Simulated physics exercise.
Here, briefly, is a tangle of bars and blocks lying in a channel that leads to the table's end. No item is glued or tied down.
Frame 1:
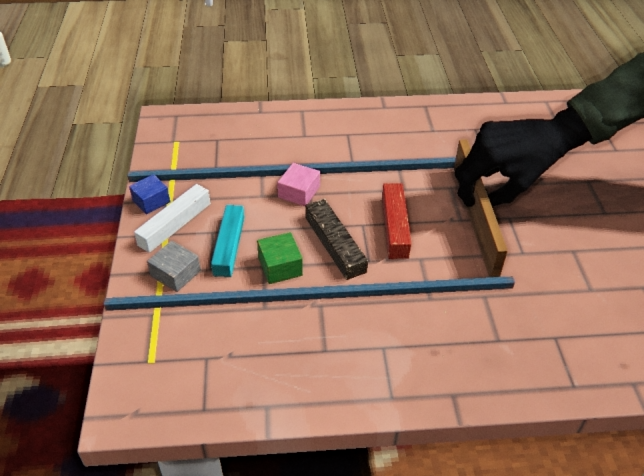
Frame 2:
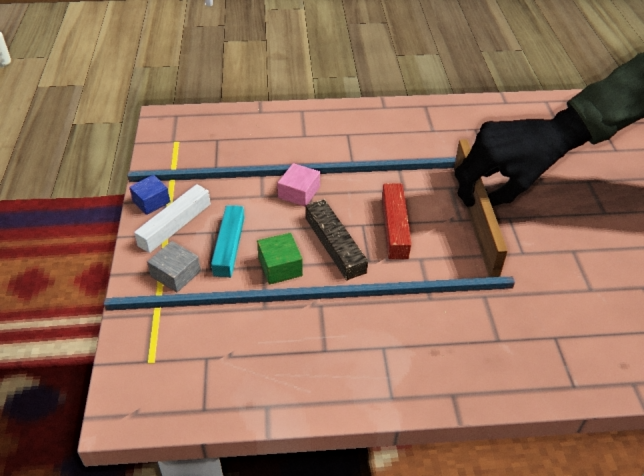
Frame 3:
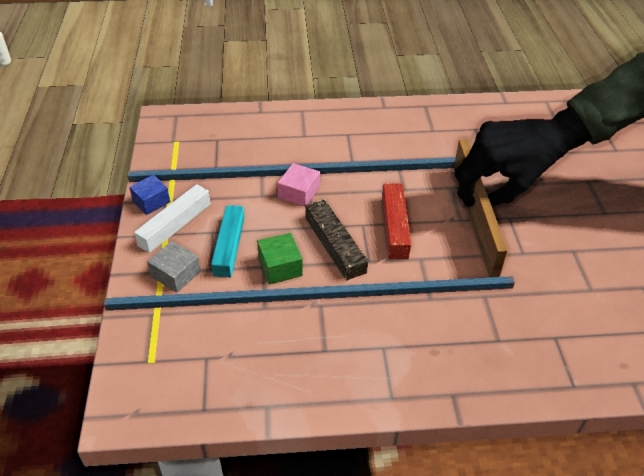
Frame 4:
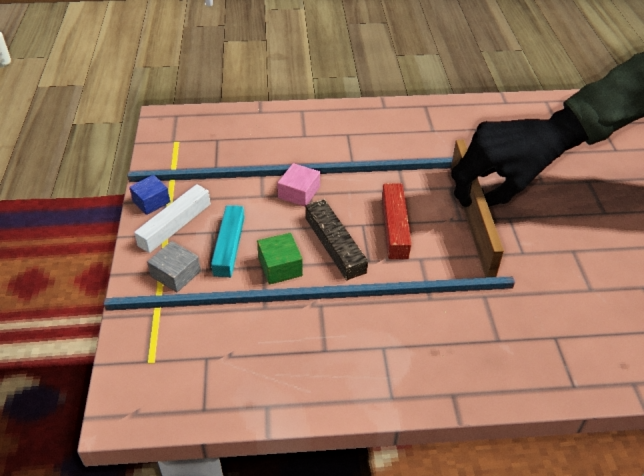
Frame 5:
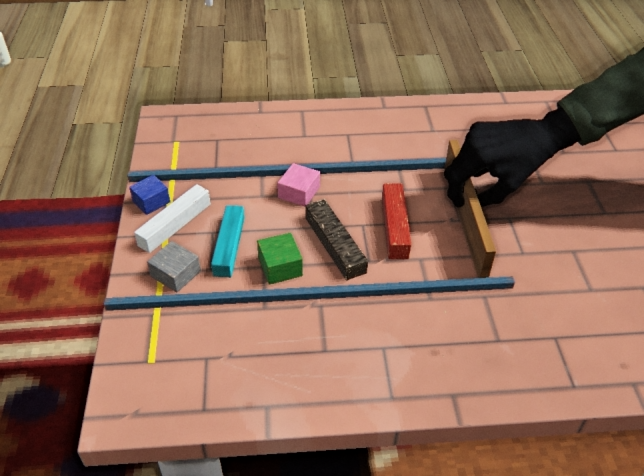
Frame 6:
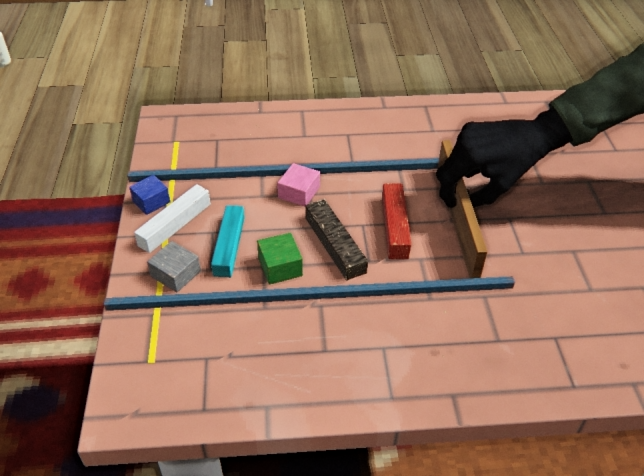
On a brick-patterned tabletop, a black-gloved hand holds a wooden board still, then slides it slightly left toward unmoving coloured blocks.
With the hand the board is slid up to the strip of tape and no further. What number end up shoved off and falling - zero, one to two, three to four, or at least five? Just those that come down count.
The count of pieces that drop is at least five, then.
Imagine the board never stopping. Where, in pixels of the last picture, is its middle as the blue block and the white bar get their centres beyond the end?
The blue block puts it at (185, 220), the white bar at (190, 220).
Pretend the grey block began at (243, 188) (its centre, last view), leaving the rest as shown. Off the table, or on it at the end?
Placed there, it goes off the edge.
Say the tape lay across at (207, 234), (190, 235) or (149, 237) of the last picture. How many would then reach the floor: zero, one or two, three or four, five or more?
Counts for the three tries are one or two, one or two and five or over.
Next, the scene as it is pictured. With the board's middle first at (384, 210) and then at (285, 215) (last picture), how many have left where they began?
First 1 and then 6.
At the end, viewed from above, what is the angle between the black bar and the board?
Angle: Roughly 0 degrees.
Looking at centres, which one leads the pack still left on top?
It's the black bar.
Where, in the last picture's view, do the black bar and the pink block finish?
The black bar ends at (129, 251) and the pink block at (146, 190).
A little later, none off yet; blue block at rest near (150, 195); white bar at rest near (174, 218); grey block at rest near (174, 267).
When it is over, the number that fall off is five or more; down, green block, turquoise stick, grey block, white bar and blue block.
